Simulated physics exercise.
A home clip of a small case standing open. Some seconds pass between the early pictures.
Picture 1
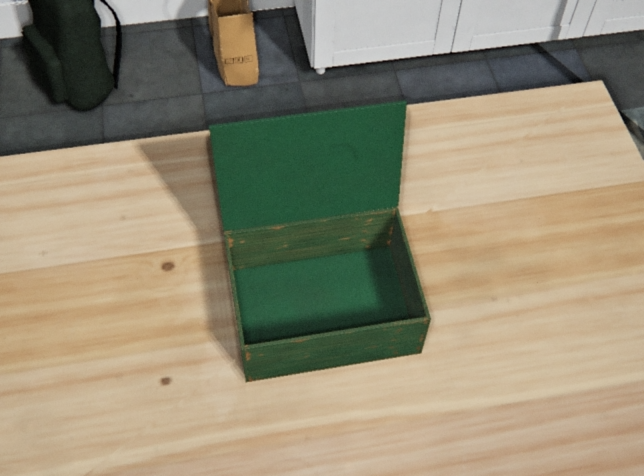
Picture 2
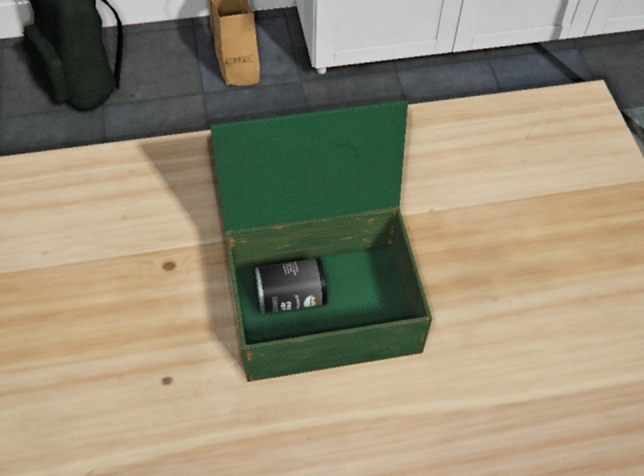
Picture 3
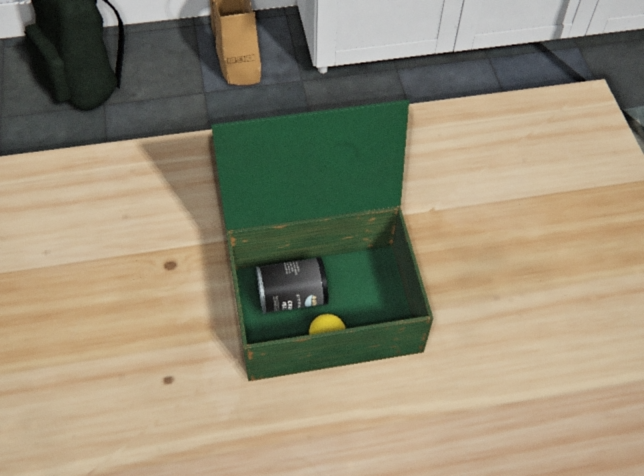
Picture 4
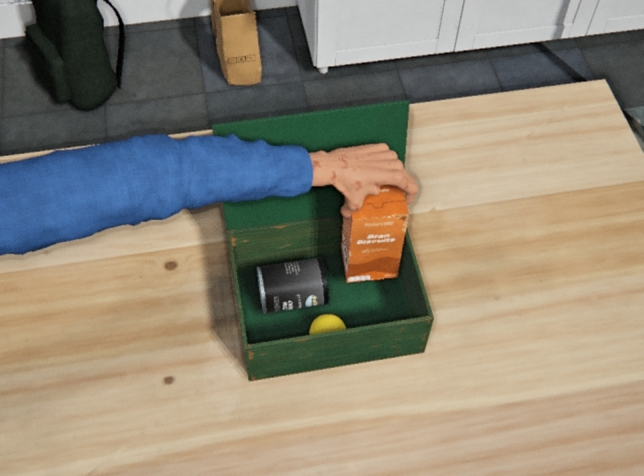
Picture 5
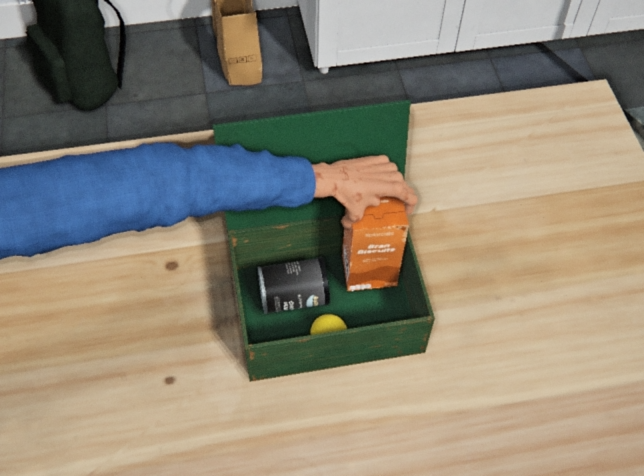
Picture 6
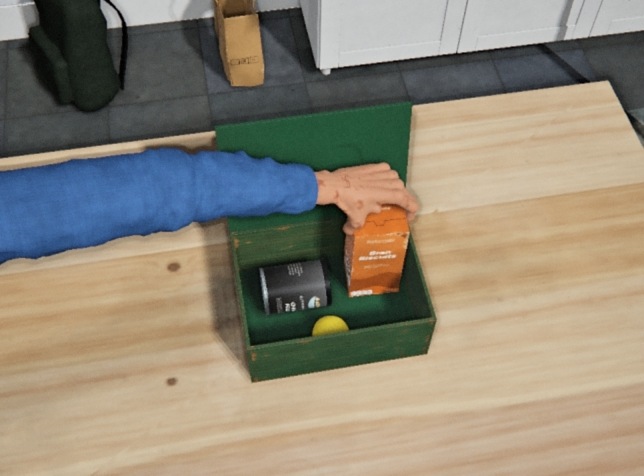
A blue-sleeved arm lowered an orange carton into the right side of an open green box on a wooden table, after a black tin and then a small yellow ball had appeared inside.
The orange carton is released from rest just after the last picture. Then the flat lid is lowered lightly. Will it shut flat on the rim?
As it turns out, it is held up.
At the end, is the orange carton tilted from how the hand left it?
It tips.
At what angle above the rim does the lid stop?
Some 20° above the rim.
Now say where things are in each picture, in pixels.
In the first picture, the last thing is not in view yet.
In the second picture, the last thing is not in view yet; black tin (291, 286).
In the third picture, the last thing is not in view yet; black tin (292, 285).
The fourth picture shows coming down; orange carton (373, 232); black tin (292, 286).
The fifth picture shows coming down; orange carton (373, 241); black tin (293, 286).
The sixth picture shows in place under the hand; orange carton (374, 248); black tin (295, 287).
Then, 1.20 s on from there, lid starting down.
Then, 2.00 s on from there, lid 65° above the rim; orange carton turned 4° from how it was put near (375, 252).
Then, 2.50 s on from there, lid 48° above the rim; orange carton turned 15° from how it was put near (378, 261).
Then, 2.70 s on from there, lid 31° above the rim; orange carton turned 33° from how it was put near (382, 277).
In the end, lid 22° above the rim; toppled in the box, orange carton; the other 2 unmoved. At the end, from the last picture's camera, orange carton near (385, 290).
